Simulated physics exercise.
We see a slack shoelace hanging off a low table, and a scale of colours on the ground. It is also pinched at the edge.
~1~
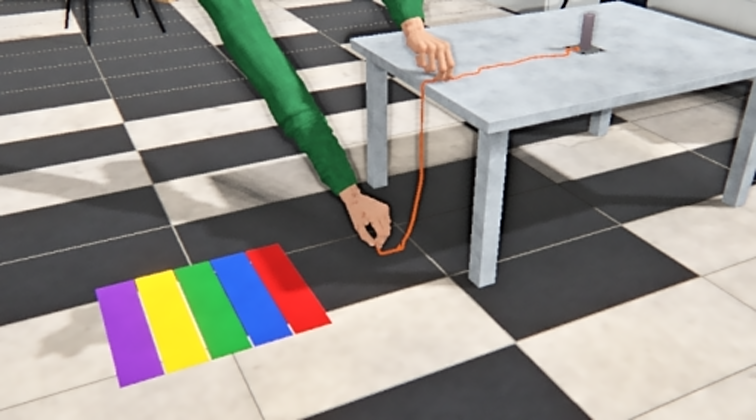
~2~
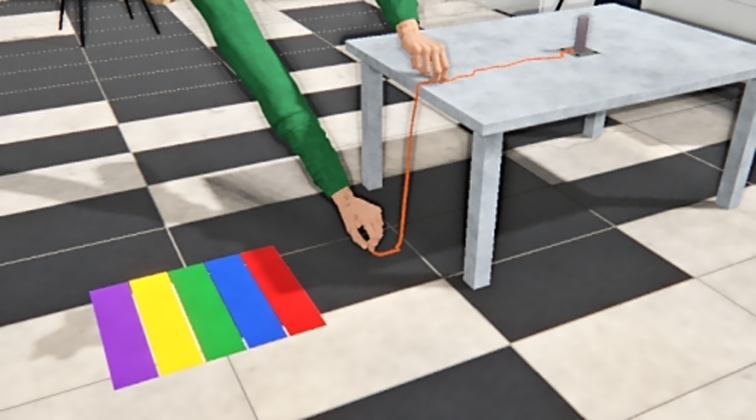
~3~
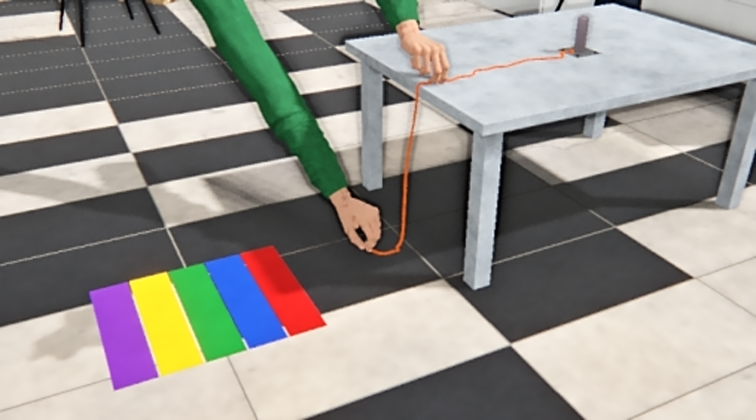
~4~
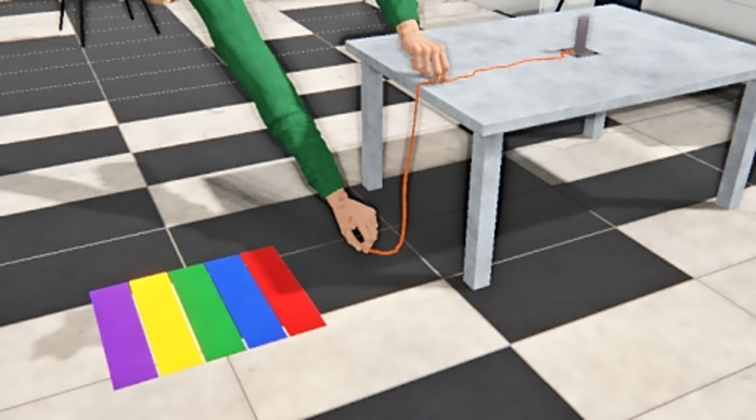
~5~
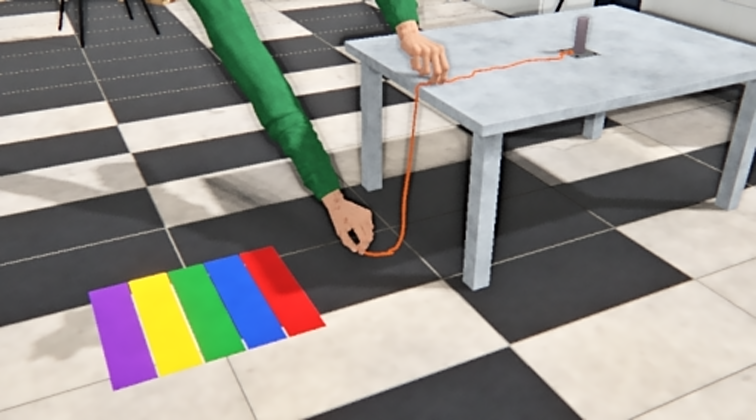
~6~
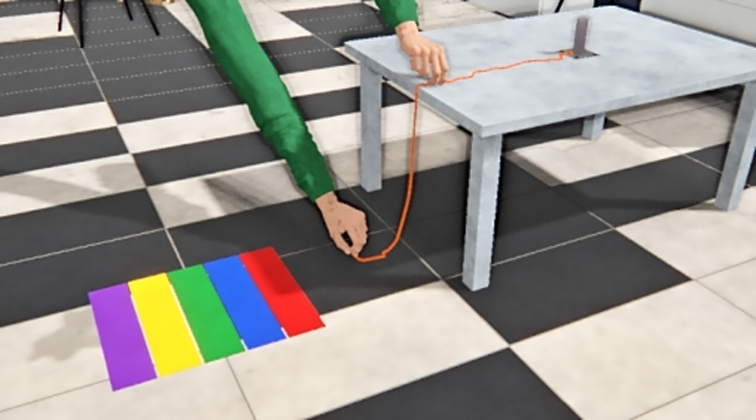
A green-sleeved arm reaches down beside a low grey table, its hand pinching the end of an orange cord near a black-and-white tiled floor, seen from above at an angle. Another hand presses the cord at the table's edge, while purple, yellow, green, blue and red strips lie at lower left. After a slight early shift of the view, the lower hand moves slightly left, drawing the slack cord along.
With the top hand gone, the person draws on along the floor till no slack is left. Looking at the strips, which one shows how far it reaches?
The blue strip shows it.
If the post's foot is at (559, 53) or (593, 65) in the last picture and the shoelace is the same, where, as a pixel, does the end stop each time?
Try by try, about (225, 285) and (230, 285).
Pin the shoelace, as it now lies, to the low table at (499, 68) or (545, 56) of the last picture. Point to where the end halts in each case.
The places are (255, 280) and (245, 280).
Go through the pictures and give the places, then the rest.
In the first frame, end (376, 244); red (304, 312); blue (265, 323); green (224, 335); yellow (181, 348); purple (137, 361).
In the second frame, end (369, 246); shoelace through (561, 57) (506, 66) (456, 78) (413, 117) (407, 179) (400, 240).
In the third frame, end (366, 247).
In the fourth frame, end (363, 248); shoelace through (561, 58) (506, 67) (456, 79) (415, 117) (405, 180) (402, 240).
In the fifth frame, end (358, 250).
In the sixth frame, end (352, 252); shoelace through (560, 59) (505, 68) (455, 80) (415, 118) (411, 180) (396, 241).
Soon after, end near (305, 265); short of the strips.
After that, end near (266, 275); over red.
At the stop, end near (241, 281); over blue. It gets as far as the blue strip.
